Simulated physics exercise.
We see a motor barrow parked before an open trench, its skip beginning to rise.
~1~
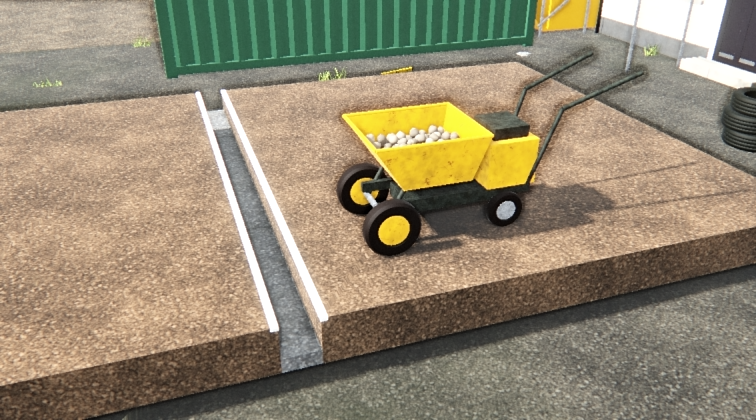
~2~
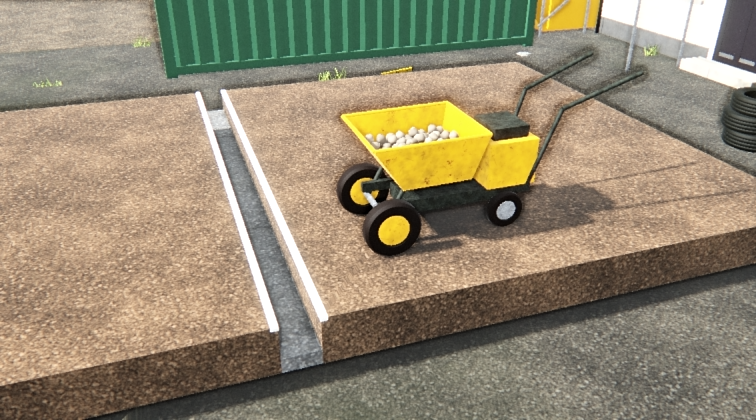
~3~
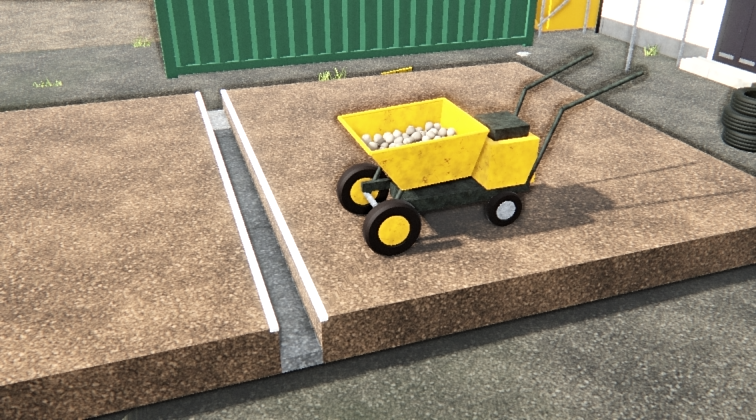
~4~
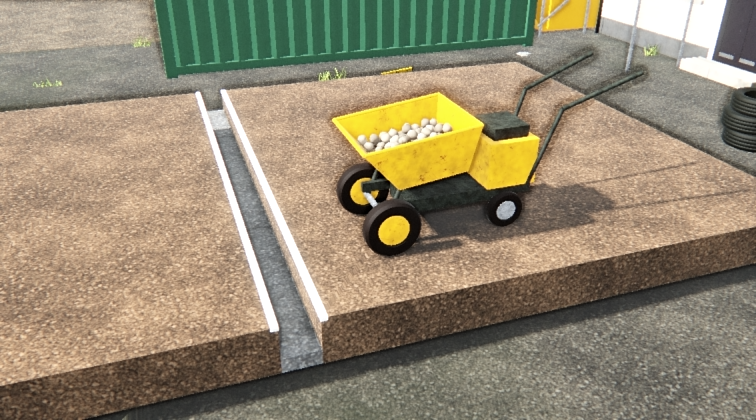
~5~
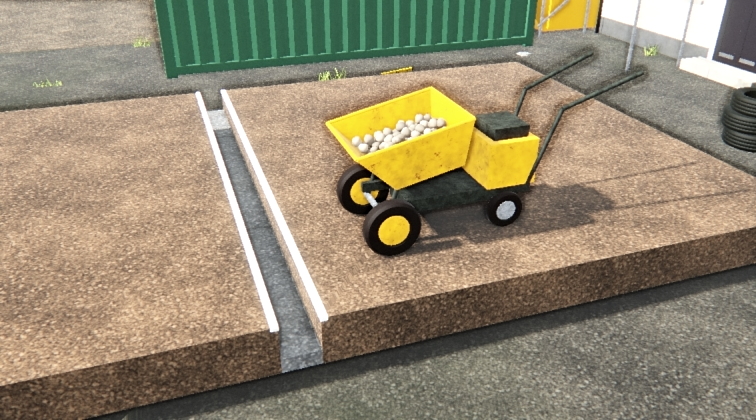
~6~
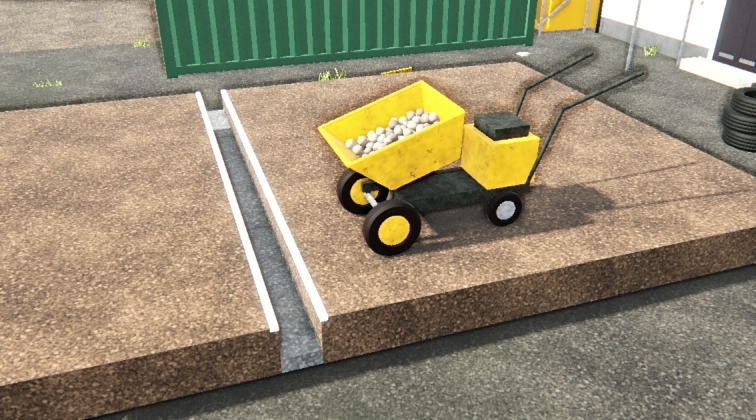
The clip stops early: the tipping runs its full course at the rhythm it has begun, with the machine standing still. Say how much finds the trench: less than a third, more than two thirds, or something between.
In the trench: Over two thirds.
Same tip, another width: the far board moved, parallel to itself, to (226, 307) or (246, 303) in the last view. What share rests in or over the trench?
Roughly 100 per cent, and 100 per cent.
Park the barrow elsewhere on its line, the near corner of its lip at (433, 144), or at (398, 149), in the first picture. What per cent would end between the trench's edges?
The first gives 30 %, the second 80 %.
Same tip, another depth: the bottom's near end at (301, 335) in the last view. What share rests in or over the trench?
Near 70 %.
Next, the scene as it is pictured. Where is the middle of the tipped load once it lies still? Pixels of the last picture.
Close to (271, 268).
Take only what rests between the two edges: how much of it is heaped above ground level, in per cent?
Roughly 5 in a hundred.
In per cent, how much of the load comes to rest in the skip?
Roughly 0 in a hundred.
Just after the last frame, skip tipped steeply; every one in the skip.
A moment on, skip tipped right over; almost all in the skip; about a tenth in or heaped over the trench; just a few falling.
Further on, skip tipped right over; roughly a quarter in the skip; just a few short of the trench; the larger part in or heaped over the trench; about a tenth beyond it.
When it is over, skip tipped right over; almost all in or heaped over the trench; about a tenth beyond it.
